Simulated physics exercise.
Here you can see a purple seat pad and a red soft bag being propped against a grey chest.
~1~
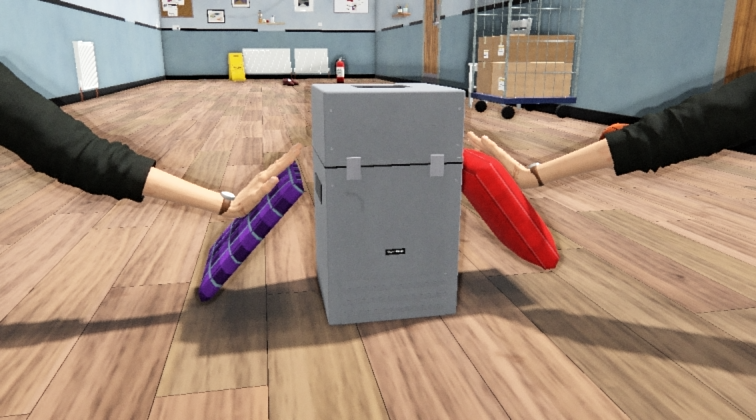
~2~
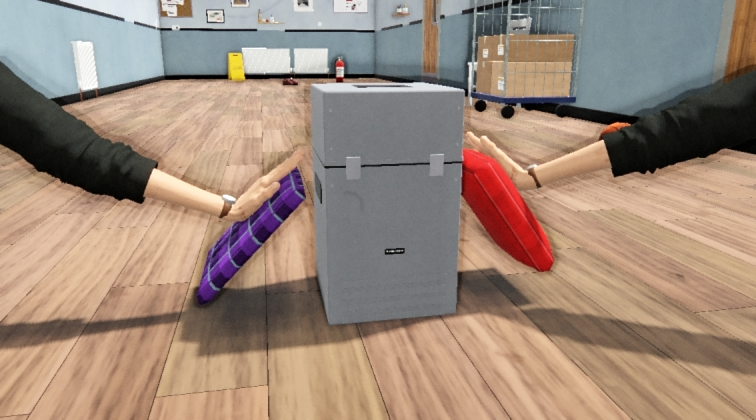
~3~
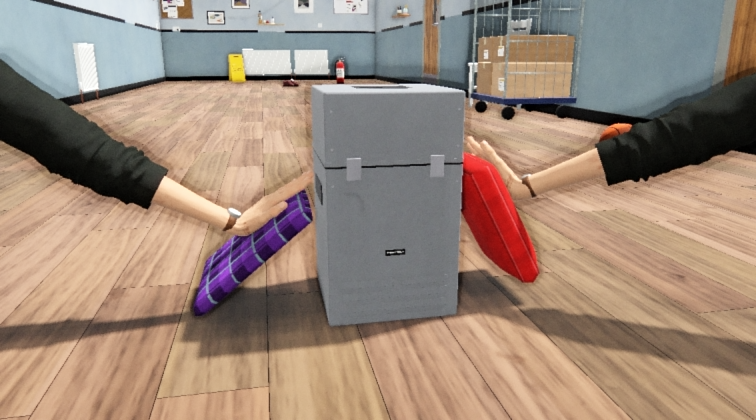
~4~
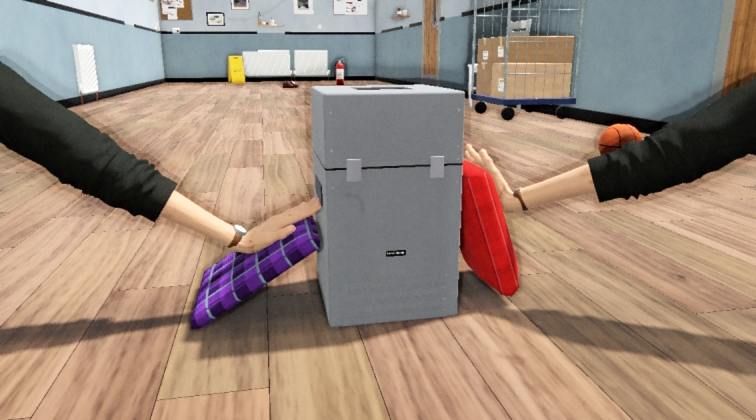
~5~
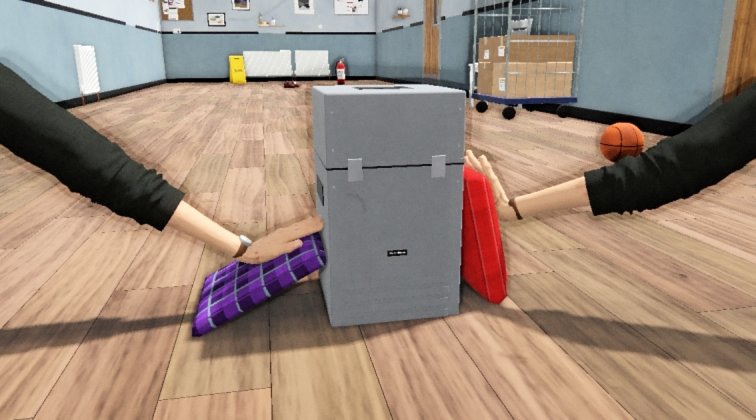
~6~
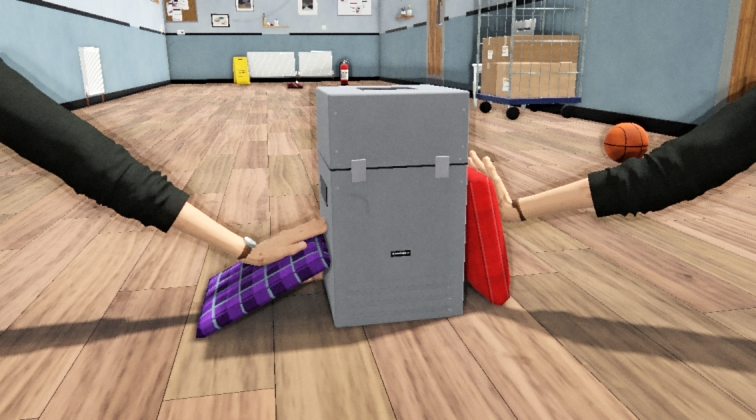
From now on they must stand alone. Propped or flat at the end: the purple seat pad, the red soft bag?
My guess is the purple seat pad will come down; my guess is the red soft bag won't come down.
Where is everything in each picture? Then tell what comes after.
The first frame shows seat pad foot (204, 297), head (300, 188); soft bag foot (552, 264), head (482, 170).
The second frame shows seat pad foot (203, 300); soft bag foot (546, 267).
The third frame shows seat pad foot (199, 312); soft bag foot (530, 278).
The fourth frame shows seat pad foot (196, 325); soft bag foot (510, 292).
The fifth frame shows seat pad foot (196, 333); soft bag foot (497, 299).
The sixth frame shows seat pad foot (200, 334), head (326, 263), at a low slant; soft bag foot (500, 301), head (478, 181), almost upright.
Then, 0.28 s later than the last view, seat pad flat on the floor near (257, 297); soft bag against the side near (473, 229).
Then, 0.60 s later than the last view, seat pad flat on the floor near (258, 299); soft bag against the side near (473, 229).
Finally, seat pad flat on the floor near (258, 299); soft bag against the side near (473, 229). The purple seat pad slips and lies down and the red soft bag holds its lean.
